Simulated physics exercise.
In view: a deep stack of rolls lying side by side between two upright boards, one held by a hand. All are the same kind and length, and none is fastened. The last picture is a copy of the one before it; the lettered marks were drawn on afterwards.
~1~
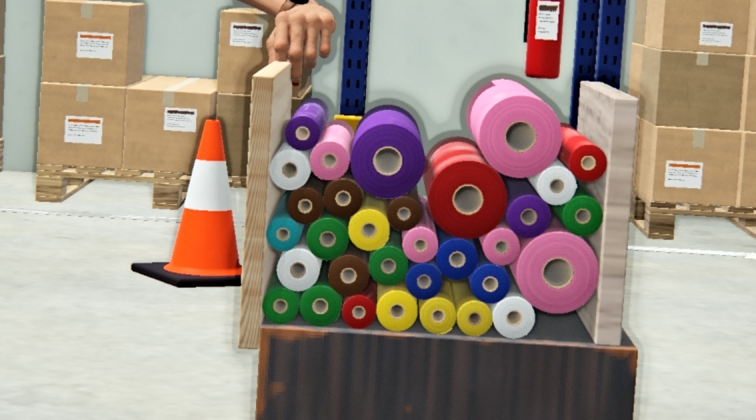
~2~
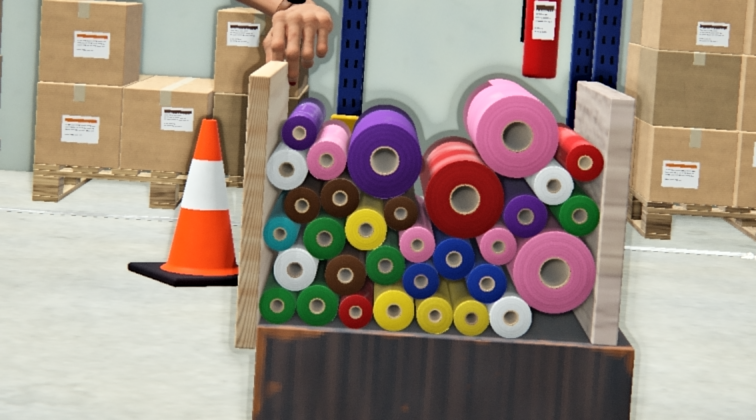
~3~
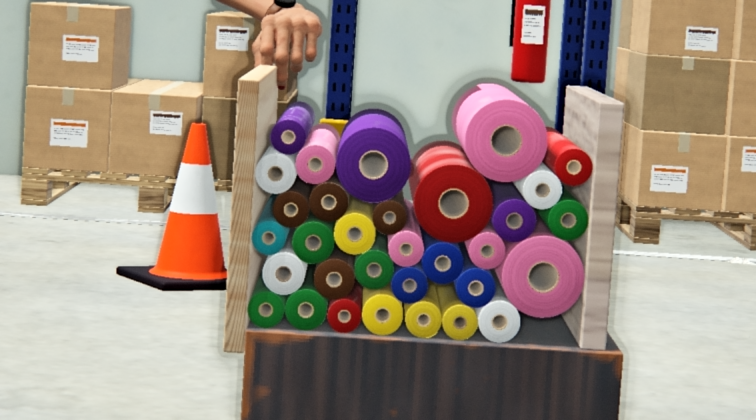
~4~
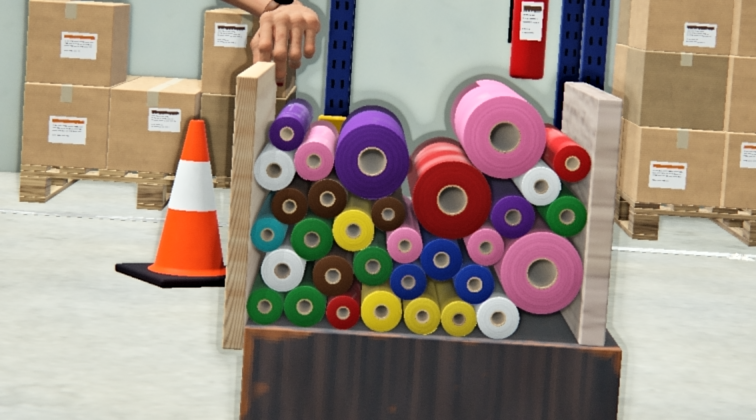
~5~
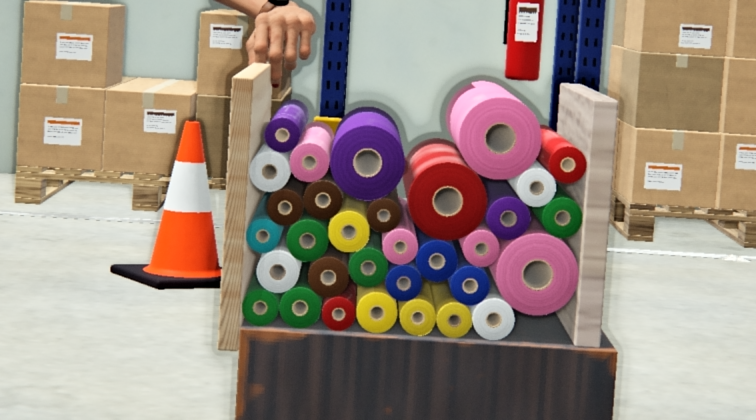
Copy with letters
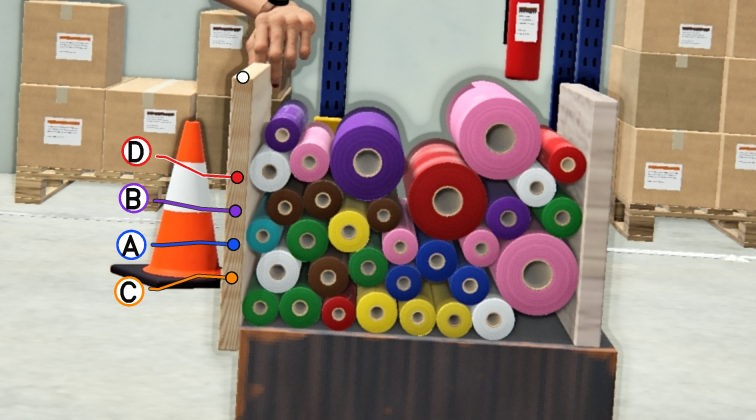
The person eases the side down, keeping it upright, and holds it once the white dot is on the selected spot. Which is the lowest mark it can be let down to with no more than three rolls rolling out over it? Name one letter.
It can be let down to A.
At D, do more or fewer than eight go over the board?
It loses fewer than eight.
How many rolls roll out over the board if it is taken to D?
It comes to none.
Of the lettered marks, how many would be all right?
The number is three.
On the marked copy, A at (233, 244); B at (235, 211); C at (231, 278); D at (237, 178); the white dot at (242, 77).
With A. Early on, top of the board (250, 154).
Further on, top of the board (245, 241).
At the end, top of the board (245, 244), two out over the board.
As for the rest, B none out over the board; C more than three out over the board; D none out over the board.
